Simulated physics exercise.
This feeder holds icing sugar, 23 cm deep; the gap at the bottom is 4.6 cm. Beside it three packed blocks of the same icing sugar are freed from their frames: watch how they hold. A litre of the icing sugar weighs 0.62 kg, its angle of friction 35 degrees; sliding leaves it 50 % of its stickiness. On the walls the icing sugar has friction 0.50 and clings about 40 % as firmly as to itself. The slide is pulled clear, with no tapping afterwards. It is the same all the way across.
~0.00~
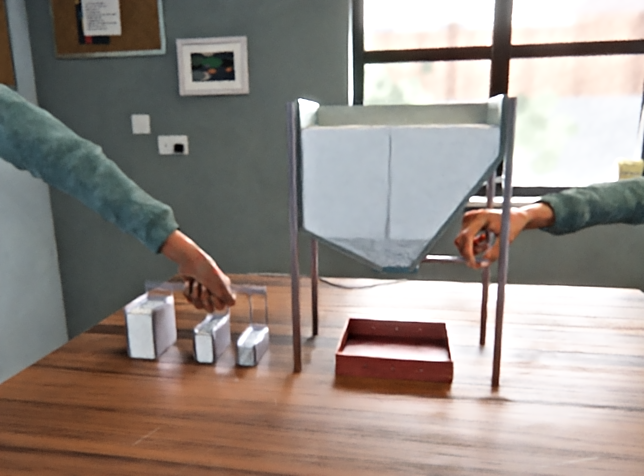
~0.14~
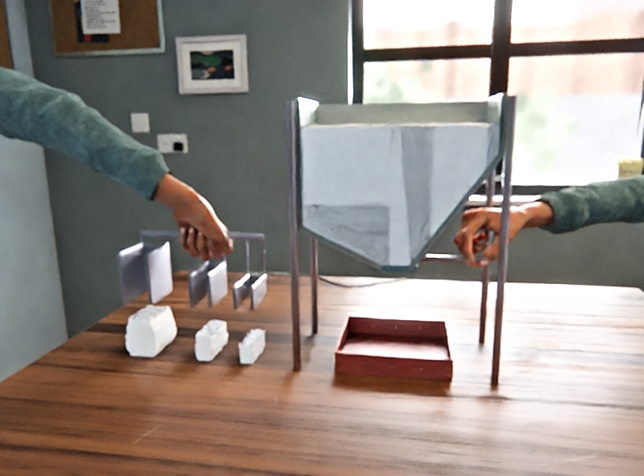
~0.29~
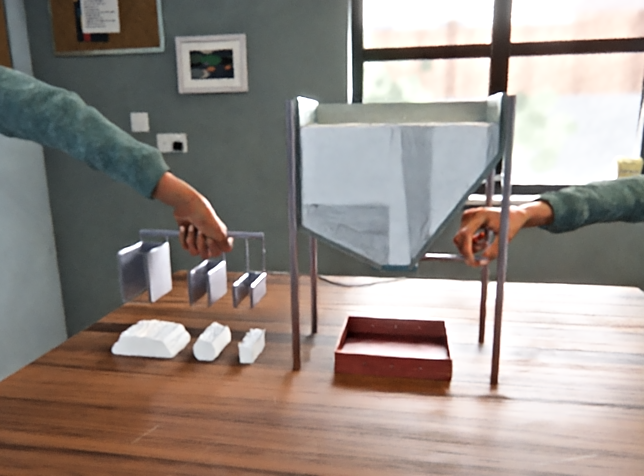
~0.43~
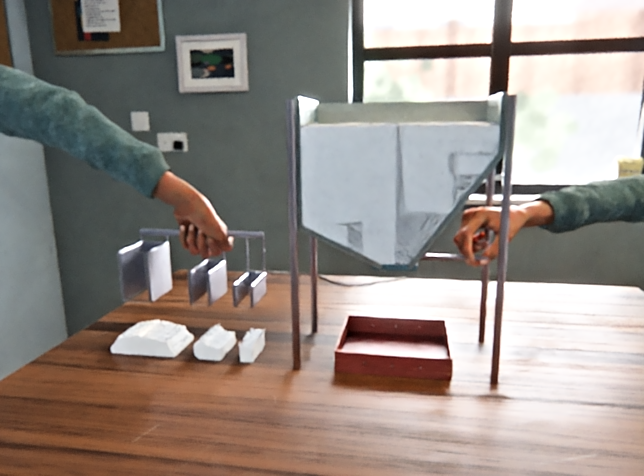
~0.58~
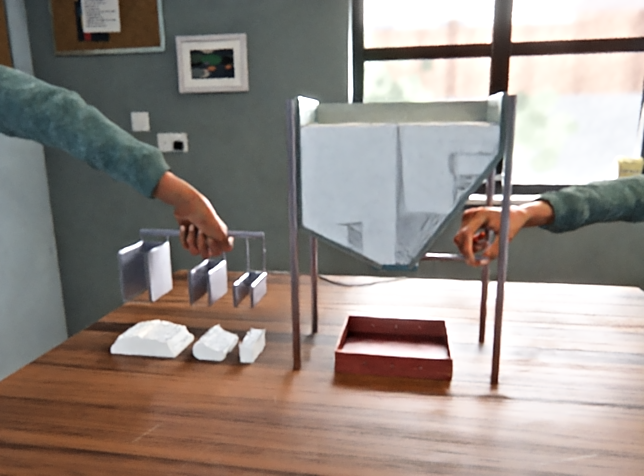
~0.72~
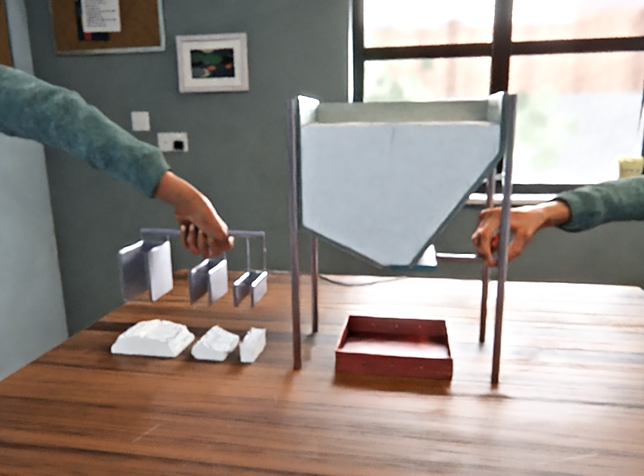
To begin with, a hand on the left lifts a rack of holders off three white blocks; the largest slumps into a low mound, the middle one sags less, and the smallest keeps its shape. Then the right hand pulls the feeder's slide rightward, while the tray below stays empty.
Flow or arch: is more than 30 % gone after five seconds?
Left alone, it runs.
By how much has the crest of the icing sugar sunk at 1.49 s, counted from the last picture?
Roughly 0.5 cm.
By 1.07 s, 1 % has run out.
By 1.49 s, 8 % has run out.
By 1.90 s, 15 % has run out.
By 2.32 s, 22 % has run out.
By 5.62 s, at the end, 80 % has run out.
